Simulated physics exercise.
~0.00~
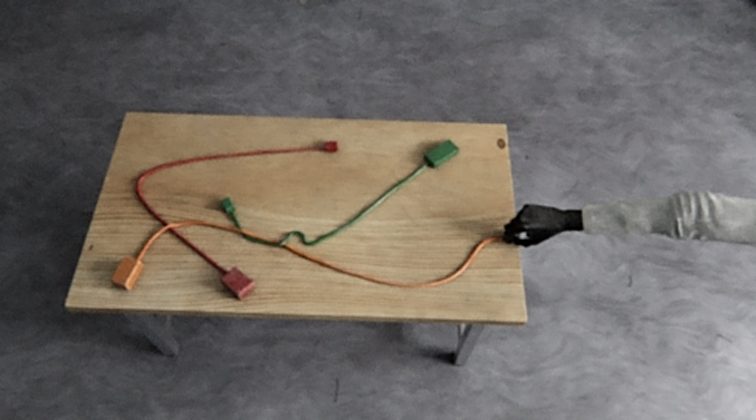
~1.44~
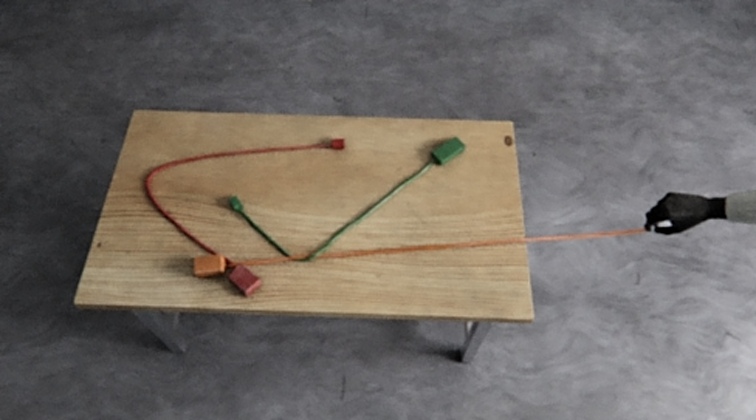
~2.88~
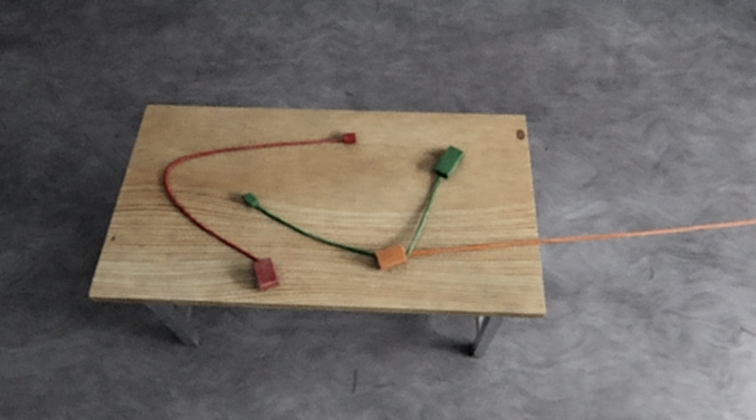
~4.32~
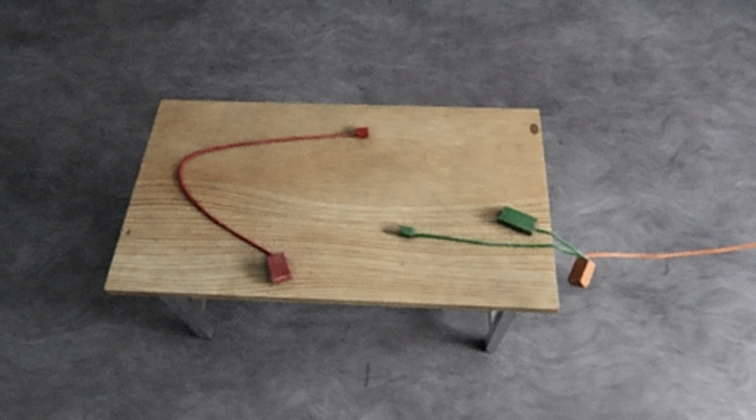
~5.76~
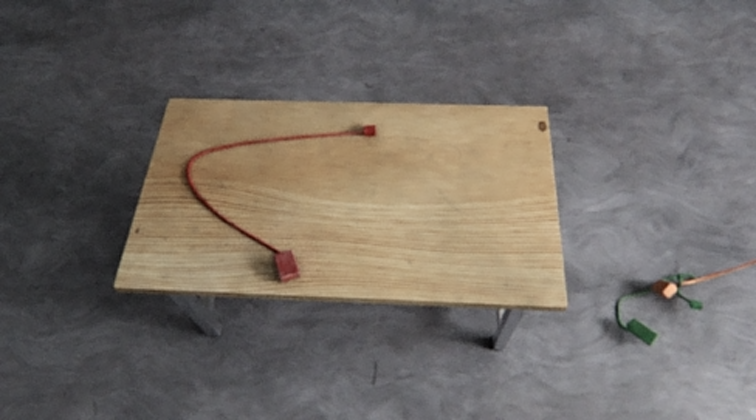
The footage shows a gloved hand pulling an orange cable rightward off a wooden table where red and green cables also lie; its orange block catches the green cable and drags it over the right edge, leaving only the red cable and its block resting on the tabletop.
